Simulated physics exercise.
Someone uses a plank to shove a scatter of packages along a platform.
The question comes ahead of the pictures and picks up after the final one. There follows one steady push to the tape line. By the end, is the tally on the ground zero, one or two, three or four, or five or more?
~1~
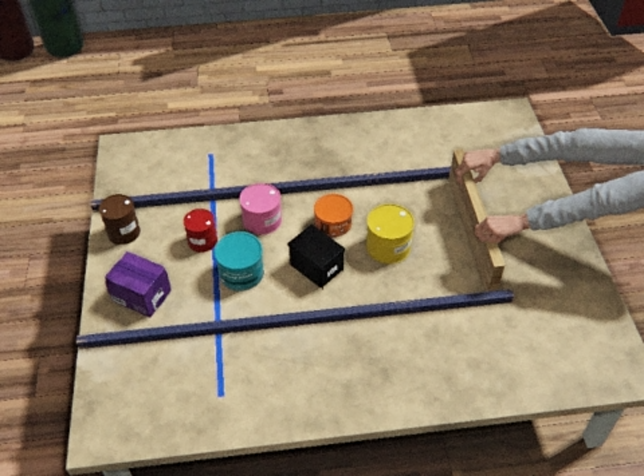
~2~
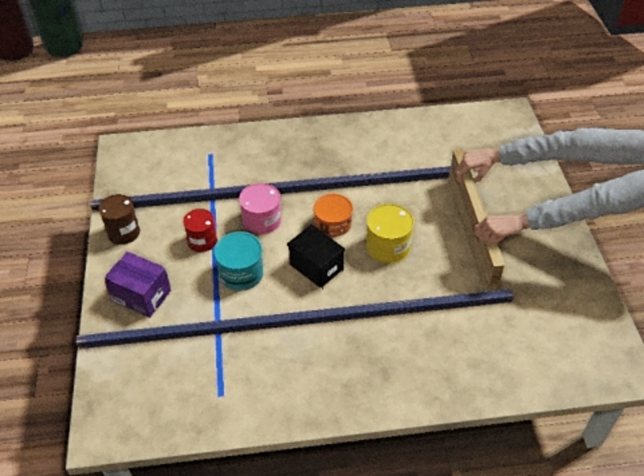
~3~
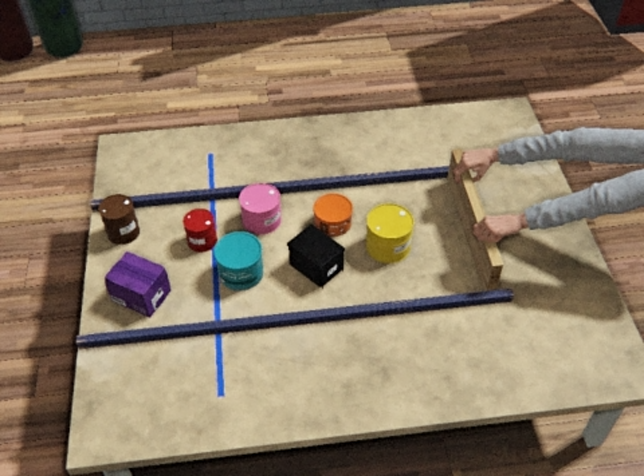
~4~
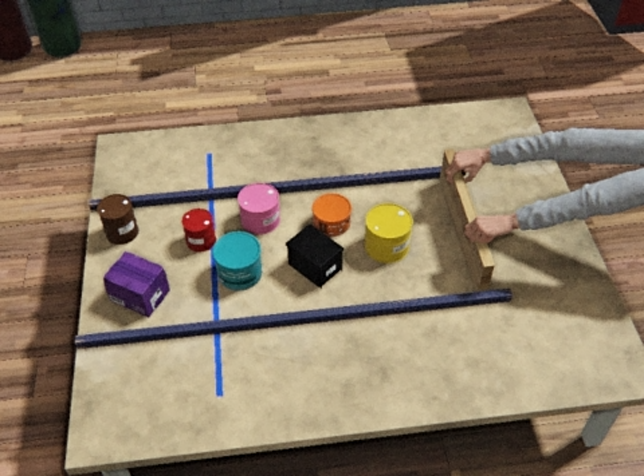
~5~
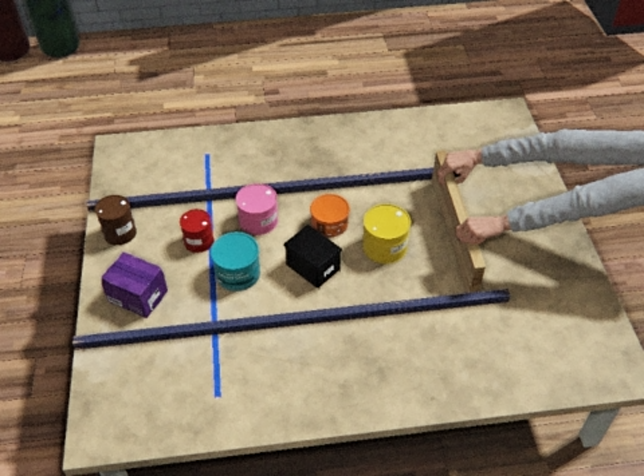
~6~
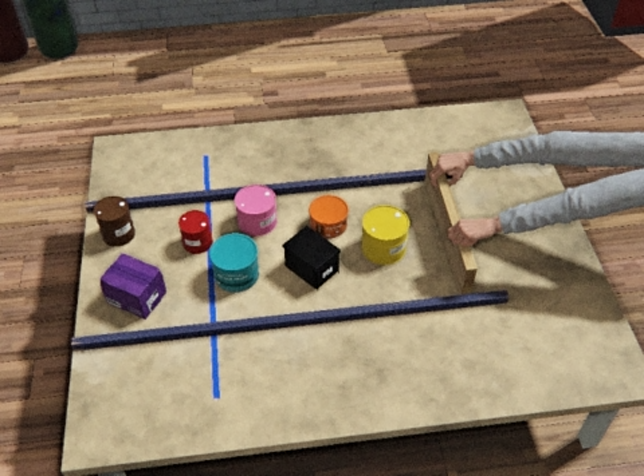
I foresee no drops here.
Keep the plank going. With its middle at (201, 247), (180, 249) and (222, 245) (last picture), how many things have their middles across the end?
Middles past end - pos 1: 0, pos 2: 0, pos 3: 0.
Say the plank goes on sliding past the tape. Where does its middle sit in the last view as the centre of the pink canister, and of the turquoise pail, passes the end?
The middle is at (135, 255) when it's the pink canister, and at (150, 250) when it's the turquoise pail.
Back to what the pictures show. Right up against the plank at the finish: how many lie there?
It's touching 3 at the end.
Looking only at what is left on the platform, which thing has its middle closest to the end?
Answer: The purple parcel.
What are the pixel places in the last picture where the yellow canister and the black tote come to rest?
(186, 255) and (182, 293).
Soon after, none off yet; brown canister at rest near (115, 221); purple parcel at rest near (133, 286); red canister at rest near (196, 232).
In the end, the number that fall off is zero.
